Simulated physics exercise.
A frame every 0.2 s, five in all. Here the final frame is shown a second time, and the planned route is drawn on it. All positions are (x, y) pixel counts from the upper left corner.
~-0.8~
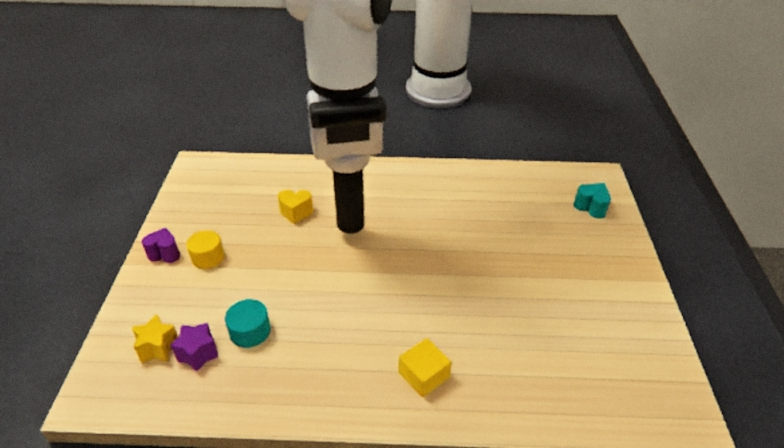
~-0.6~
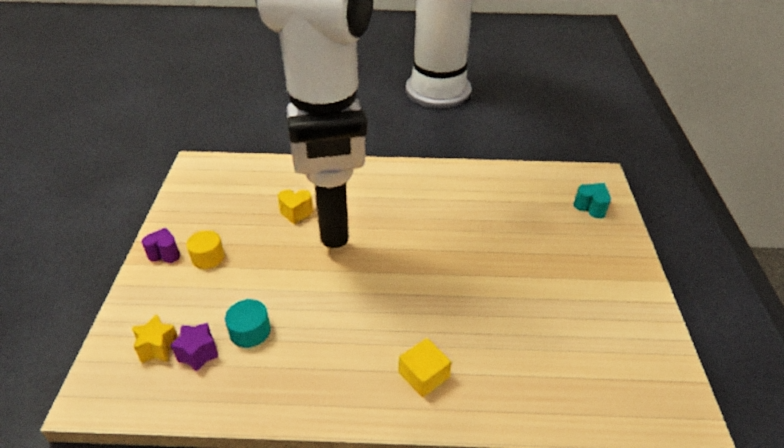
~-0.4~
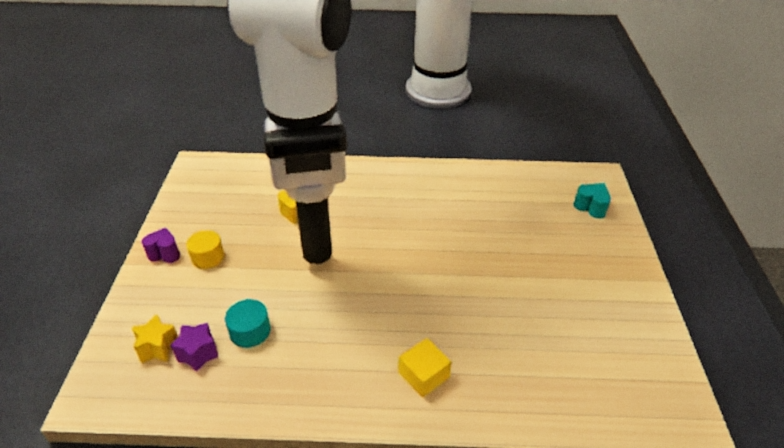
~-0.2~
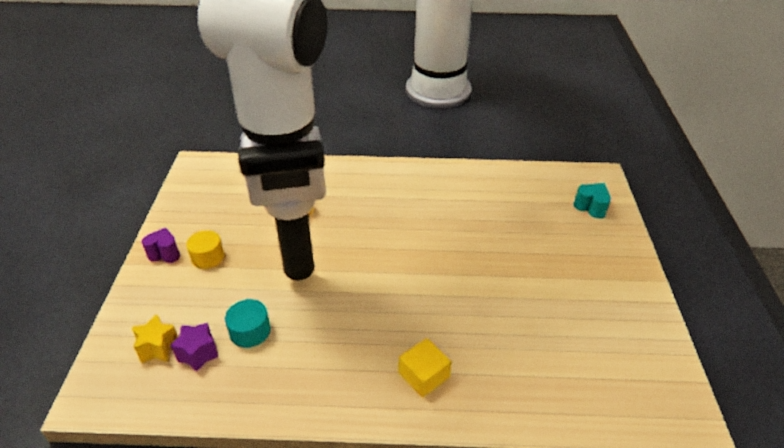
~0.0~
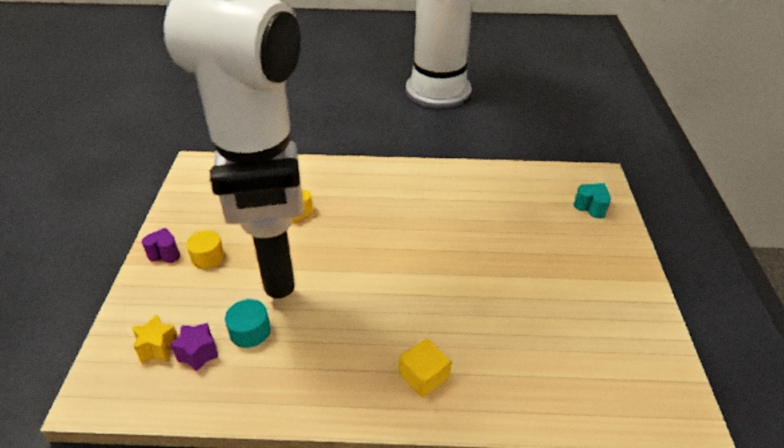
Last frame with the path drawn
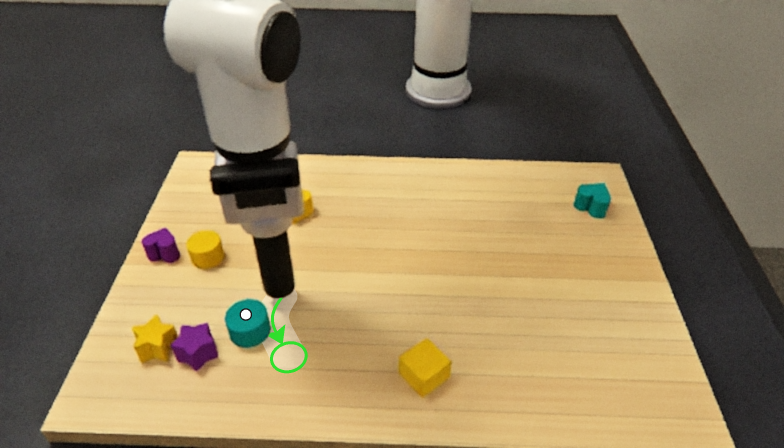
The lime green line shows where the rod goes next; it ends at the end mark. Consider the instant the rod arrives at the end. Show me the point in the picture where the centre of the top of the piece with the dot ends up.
I'd expect the centre of its top face to be at (235, 330).
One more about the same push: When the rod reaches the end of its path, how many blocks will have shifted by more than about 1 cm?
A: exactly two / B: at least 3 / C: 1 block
C.
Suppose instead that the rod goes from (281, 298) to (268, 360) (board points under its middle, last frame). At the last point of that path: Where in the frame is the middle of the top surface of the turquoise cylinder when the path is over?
Its top middle will sit at (225, 344).
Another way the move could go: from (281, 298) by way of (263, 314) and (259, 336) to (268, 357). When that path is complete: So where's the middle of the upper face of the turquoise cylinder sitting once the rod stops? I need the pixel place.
Its top middle will sit at (224, 353).
Drawn move, from (281, 298) over (272, 317) and (279, 337) to (289, 357); the dot is on the turquoise cylinder.
On the path given first. Halfway along, rod (272, 318); turquoise cylinder (235, 330).
At the end, rod (287, 347); purple star block still; turquoise cylinder (235, 330).
